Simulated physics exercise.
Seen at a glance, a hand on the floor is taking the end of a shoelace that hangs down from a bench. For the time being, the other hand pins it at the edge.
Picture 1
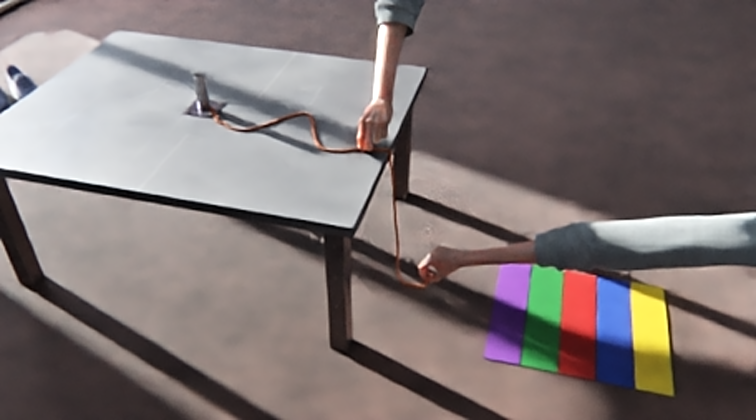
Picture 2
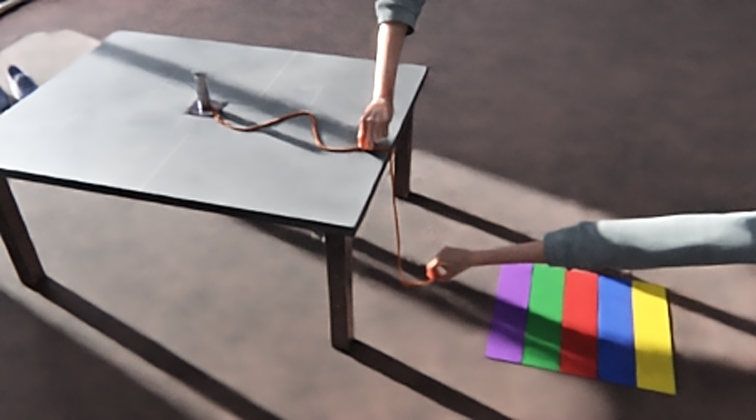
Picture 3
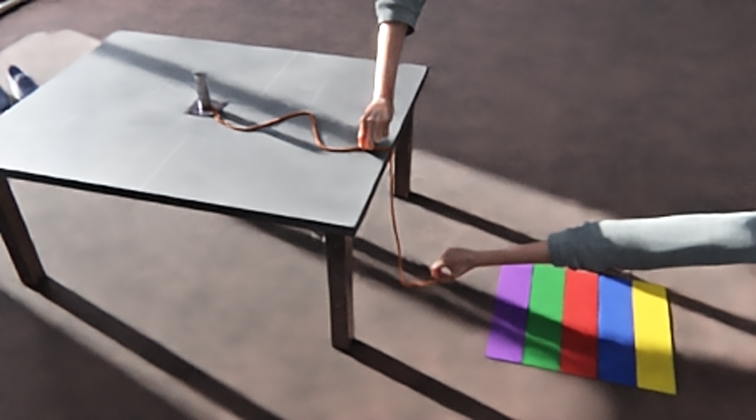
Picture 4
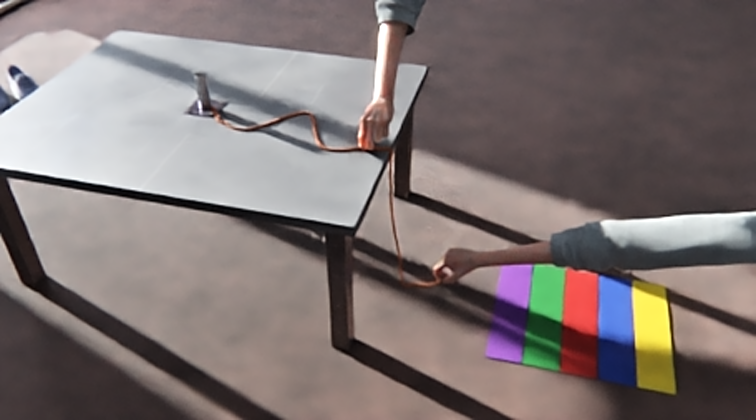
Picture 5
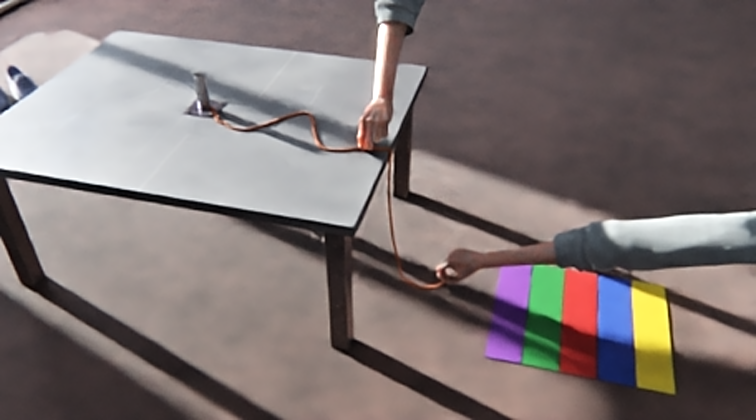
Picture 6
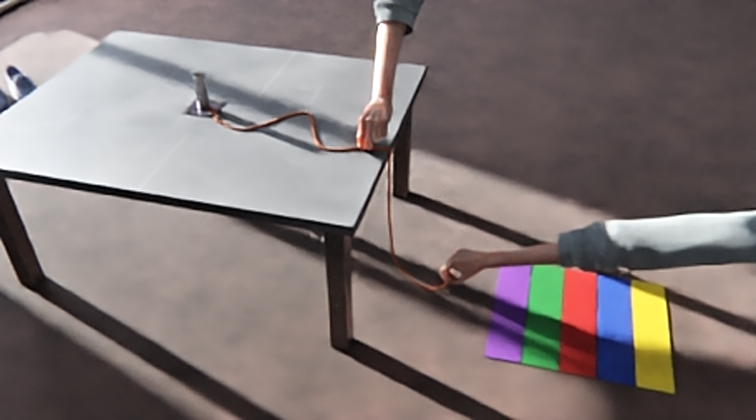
On a brown floor crossed by long shadows, seen from above at an angle, a grey-topped table with dark legs stands at the left. An orange-brown cord runs from a small upright object on the tabletop to a hand at its right edge and hangs to a second hand beside purple, green, red, blue and yellow strips. The lower hand shifts slightly rightward with the cord's end, while the upper hand stays put.
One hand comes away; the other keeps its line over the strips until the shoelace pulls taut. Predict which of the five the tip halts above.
I expect it over the blue strip.
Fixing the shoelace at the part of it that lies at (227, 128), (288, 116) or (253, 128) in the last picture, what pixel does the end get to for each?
That would be (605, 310) for the first, (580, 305) for the second and (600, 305) for the third.
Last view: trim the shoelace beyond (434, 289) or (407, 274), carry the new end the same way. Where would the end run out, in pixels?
Try one: (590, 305); try two: (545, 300).
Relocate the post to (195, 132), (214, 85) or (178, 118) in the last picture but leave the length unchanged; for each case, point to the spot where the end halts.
First (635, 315), then (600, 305), and last (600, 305).
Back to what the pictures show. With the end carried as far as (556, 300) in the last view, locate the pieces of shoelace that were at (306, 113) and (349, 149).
(332, 129) for the first, (399, 172) for the second.
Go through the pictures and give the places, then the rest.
In the first picture, end (428, 278); purple (505, 342); green (541, 349); red (577, 356); blue (615, 363); yellow (653, 371).
In the second picture, end (436, 279); shoelace through (225, 122) (286, 117) (317, 140) (384, 149) (395, 210) (400, 269).
In the third picture, end (441, 279).
In the fourth picture, end (443, 280); shoelace through (225, 122) (286, 117) (317, 140) (384, 149) (392, 209) (401, 269).
In the fifth picture, end (446, 280).
In the sixth picture, end (450, 281); shoelace through (224, 122) (285, 117) (316, 140) (383, 149) (389, 209) (400, 268).
Soon after, end near (556, 300); over green.
Then, end near (595, 307); over red.
At full stretch, end near (620, 311); over blue. It gets as far as the blue strip.
